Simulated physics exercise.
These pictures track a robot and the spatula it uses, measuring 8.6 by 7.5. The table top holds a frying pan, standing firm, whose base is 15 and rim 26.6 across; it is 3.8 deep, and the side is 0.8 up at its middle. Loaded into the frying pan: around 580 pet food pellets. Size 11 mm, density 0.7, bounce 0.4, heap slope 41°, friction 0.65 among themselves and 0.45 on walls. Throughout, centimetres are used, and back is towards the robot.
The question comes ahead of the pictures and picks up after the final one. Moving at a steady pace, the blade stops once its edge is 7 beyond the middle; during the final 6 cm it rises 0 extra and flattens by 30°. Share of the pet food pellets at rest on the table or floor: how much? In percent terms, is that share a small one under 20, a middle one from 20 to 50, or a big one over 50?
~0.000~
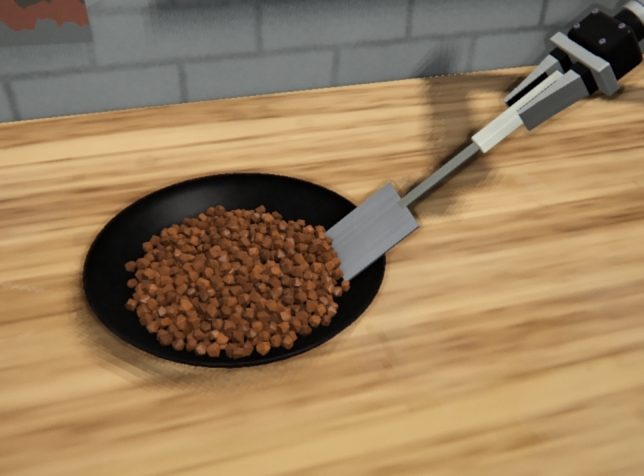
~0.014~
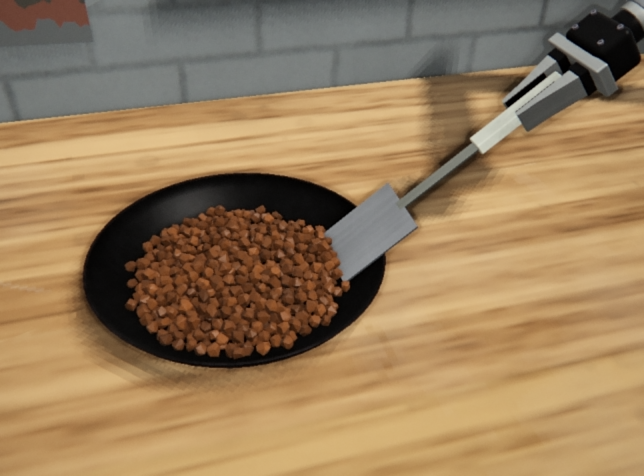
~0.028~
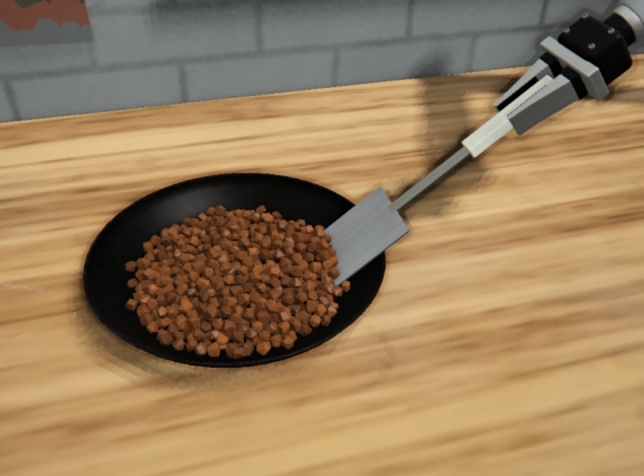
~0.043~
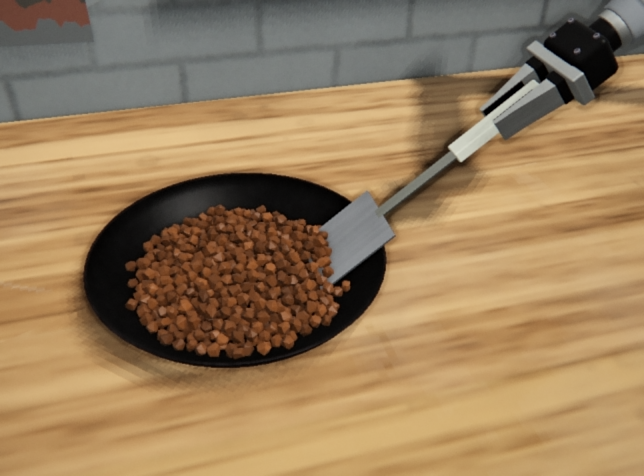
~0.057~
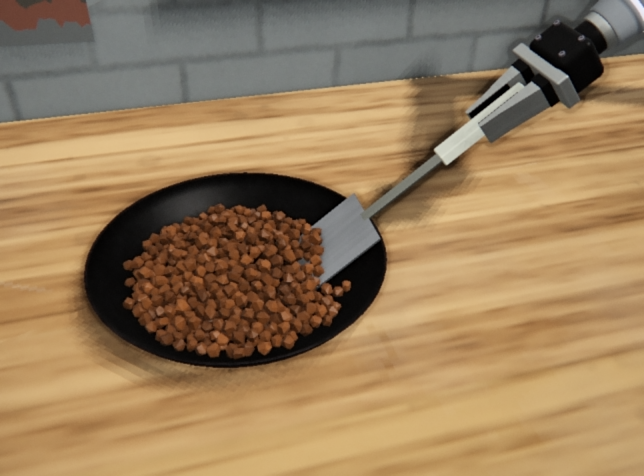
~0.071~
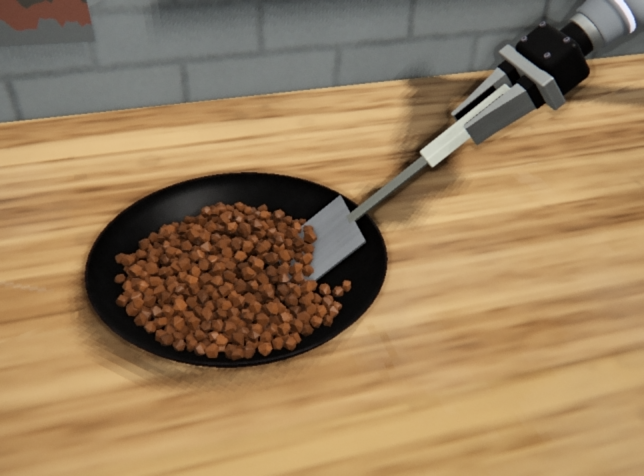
A small one.
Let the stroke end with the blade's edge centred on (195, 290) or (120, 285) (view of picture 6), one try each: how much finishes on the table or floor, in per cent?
Around 0 per cent for the first try and 30 per cent for the second.
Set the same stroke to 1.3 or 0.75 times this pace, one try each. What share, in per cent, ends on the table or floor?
About 5 and 0 per cent.
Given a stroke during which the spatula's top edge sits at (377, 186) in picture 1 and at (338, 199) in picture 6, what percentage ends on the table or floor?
Close to 15 in a hundred.
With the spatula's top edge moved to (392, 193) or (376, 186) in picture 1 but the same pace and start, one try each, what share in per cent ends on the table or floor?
Close to 5 and 15 percent respectively.
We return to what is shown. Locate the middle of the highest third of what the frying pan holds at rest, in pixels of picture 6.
The centre sits at about (146, 269).
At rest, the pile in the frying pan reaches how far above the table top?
5.5 cm.
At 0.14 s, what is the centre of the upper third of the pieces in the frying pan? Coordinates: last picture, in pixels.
It is centred at roughly (191, 262).
By 0.11 s, sloping 38°, highest piece 7 above the table; 585 in the frying pan.
By 0.14 s, sloping 27°, highest piece 7 above the table; 585 in the frying pan.
By 0.36 s, sloping 8°, highest piece 5 above the table; 569 in the frying pan, 16 on the table or floor.
By 1.41 s, sloping 8°, highest piece 5 above the table; 567 in the frying pan, 18 on the table or floor.
Final count, 567 in the frying pan, 18 on the table or floor. That is 3 % on the table or floor.
